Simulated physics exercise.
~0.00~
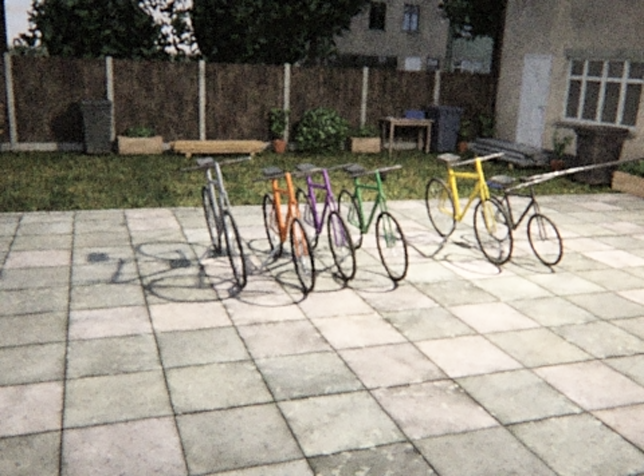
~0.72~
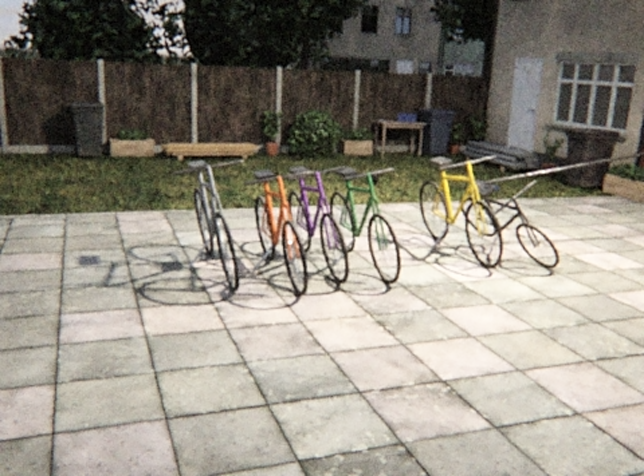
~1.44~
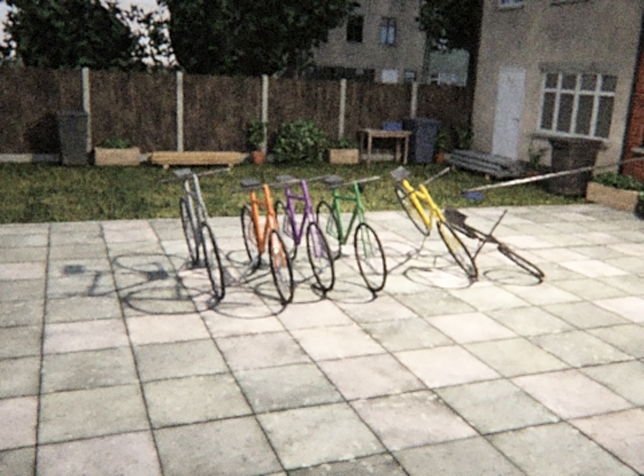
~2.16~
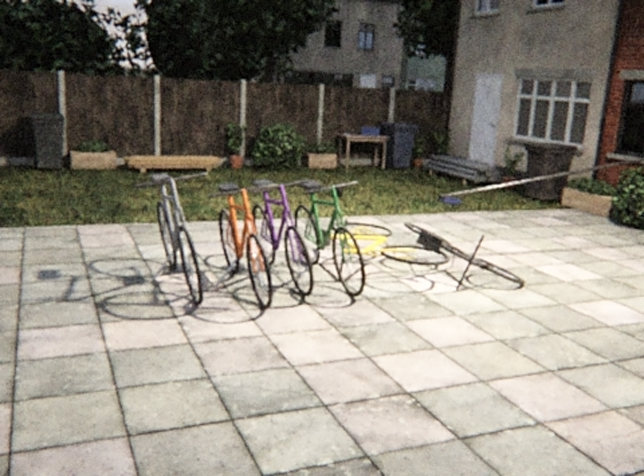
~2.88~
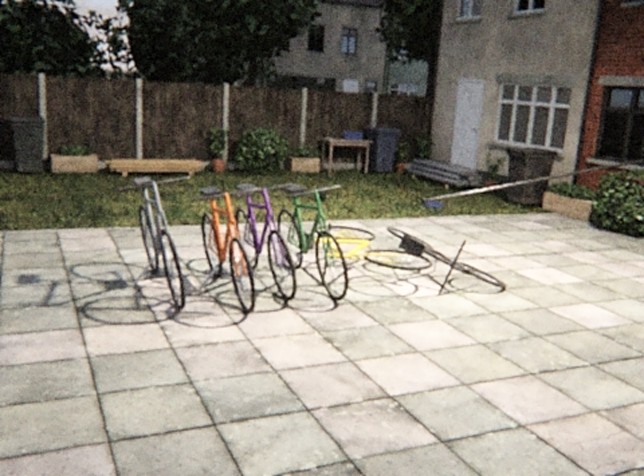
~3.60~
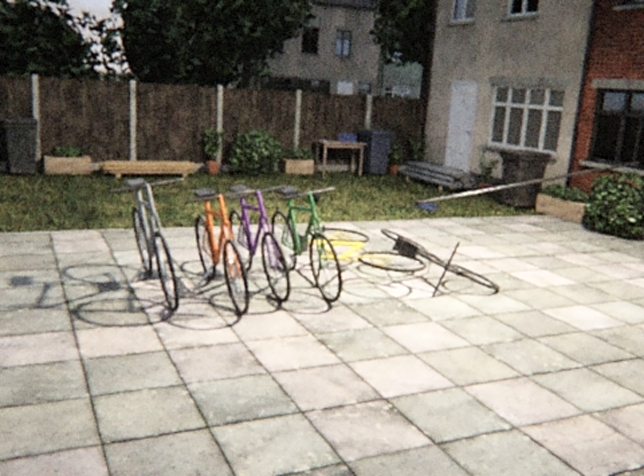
On a paved patio, a black bicycle and a yellow one toppling over beside a pole, four other bicycles staying upright.
